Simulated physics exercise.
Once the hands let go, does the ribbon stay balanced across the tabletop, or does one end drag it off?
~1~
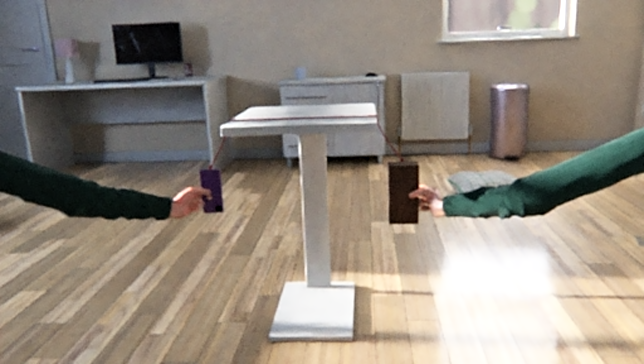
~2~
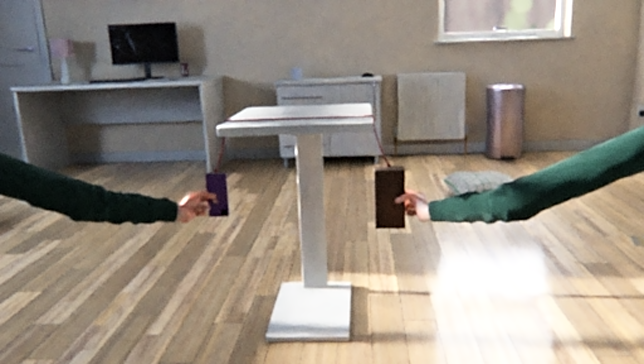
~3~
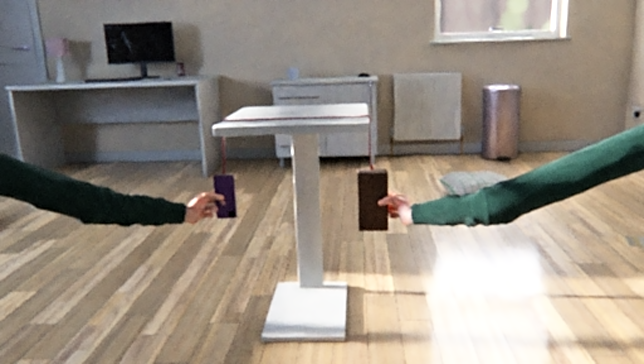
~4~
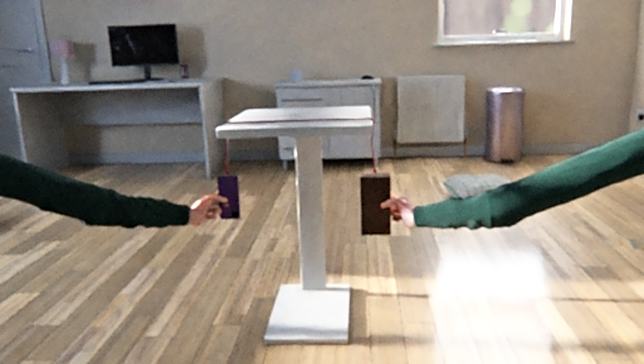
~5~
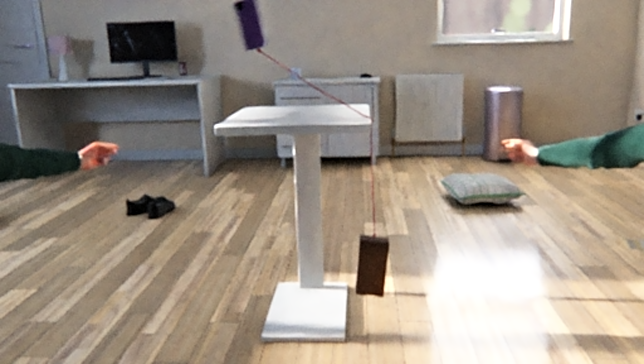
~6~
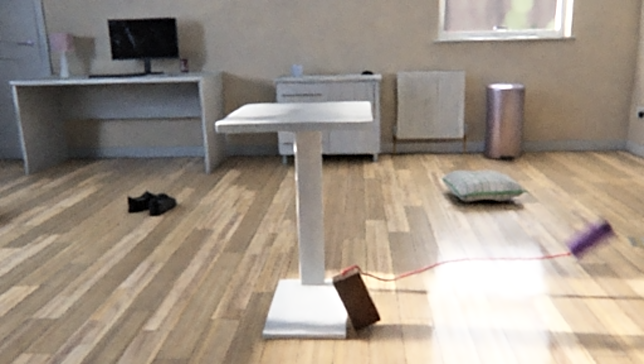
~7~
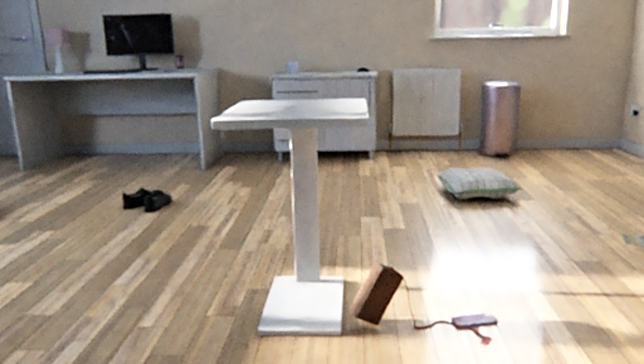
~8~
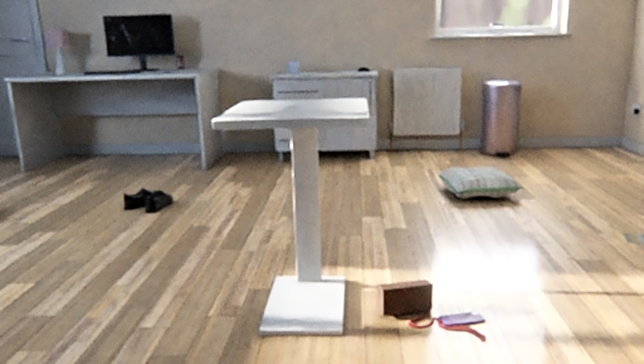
It does not stay balanced. The brown brick drops on the right and drags the ribbon and the purple phone over that side to the floor.
